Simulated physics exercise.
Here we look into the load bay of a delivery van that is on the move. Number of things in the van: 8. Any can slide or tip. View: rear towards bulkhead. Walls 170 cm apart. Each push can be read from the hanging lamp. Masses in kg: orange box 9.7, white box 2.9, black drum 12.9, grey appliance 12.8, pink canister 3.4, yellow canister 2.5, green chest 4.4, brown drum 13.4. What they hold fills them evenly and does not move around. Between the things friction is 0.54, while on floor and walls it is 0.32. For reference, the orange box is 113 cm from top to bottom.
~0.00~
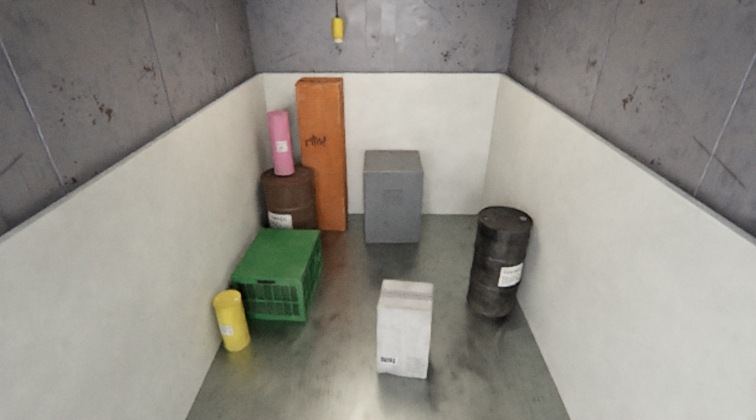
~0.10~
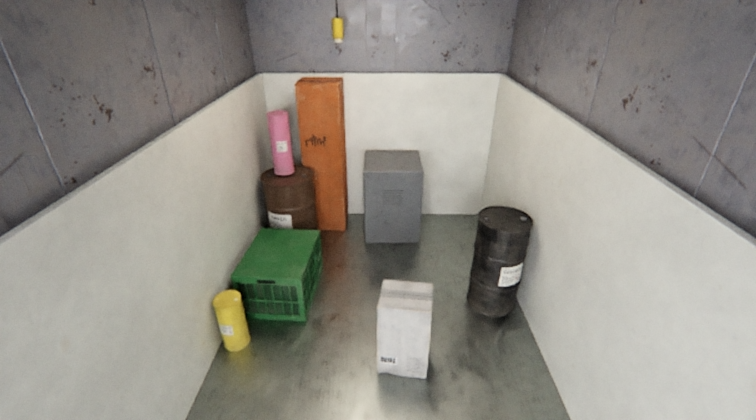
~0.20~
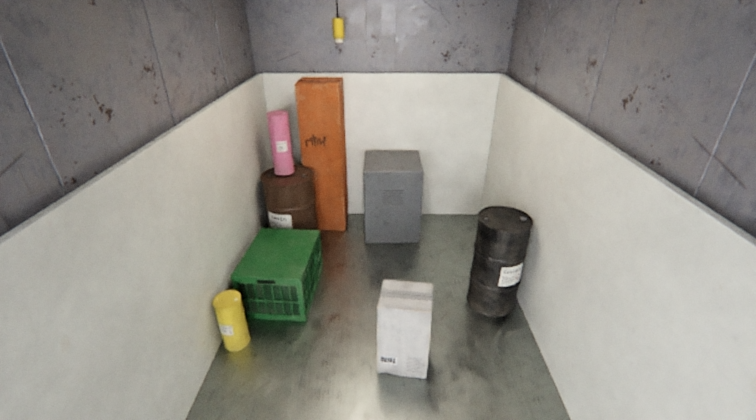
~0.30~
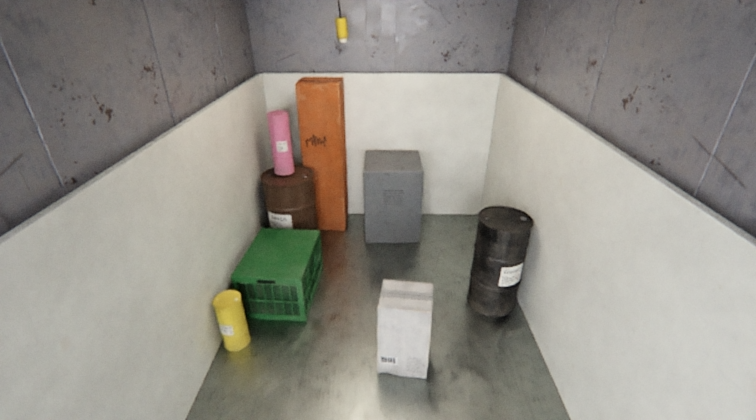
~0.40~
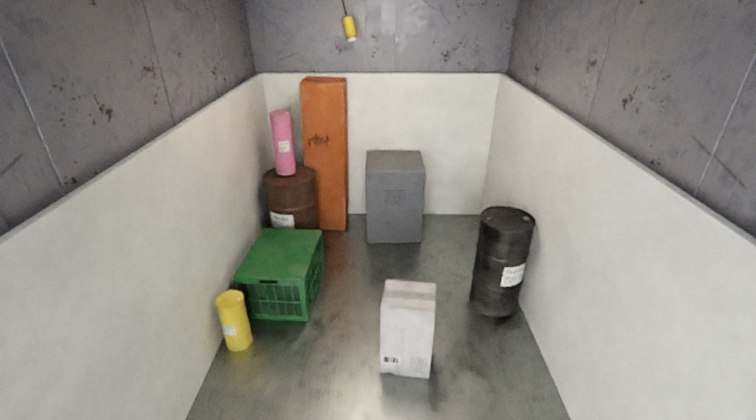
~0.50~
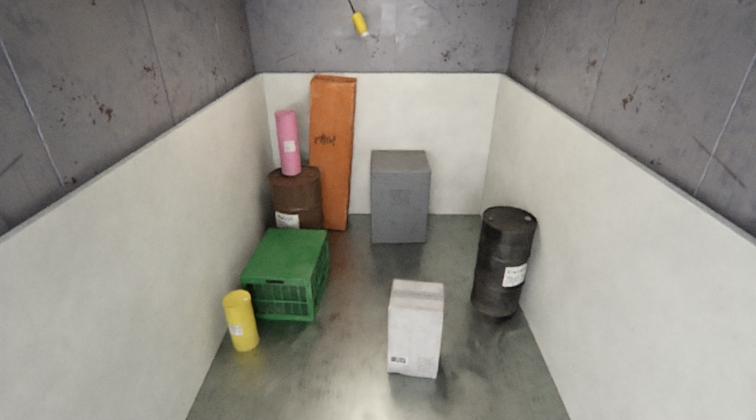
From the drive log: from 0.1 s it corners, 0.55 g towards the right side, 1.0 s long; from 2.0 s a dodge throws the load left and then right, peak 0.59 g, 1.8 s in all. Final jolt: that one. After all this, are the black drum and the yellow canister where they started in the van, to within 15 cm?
Outcome: My guess is the black drum stays near home. My guess is the yellow canister wanders off.
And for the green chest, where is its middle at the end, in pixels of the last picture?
You'll see it about at (426, 276) in the last picture.
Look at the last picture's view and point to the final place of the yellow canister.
Near (408, 333).
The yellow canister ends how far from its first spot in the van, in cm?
Displacement: Approx. 92 cm.
By 1.00 s, force 0.22 g right; yellow canister tilted 9° near (336, 320); black drum 2 cm from its spot near (501, 262); orange box tilted 40°.
By 2.60 s, force 0.39 g left; pink canister now off its perch; yellow canister on its side near (393, 333); black drum 6 cm from its spot near (487, 261).
When it is over (4.8 s), off its perch, pink canister; lying over in the van, orange box and yellow canister; not toppled but over 15 cm from the start, white box, grey appliance, green chest and brown drum; the last one within 15 cm of the start. In the last view, black drum near (501, 262), yellow canister near (408, 333).
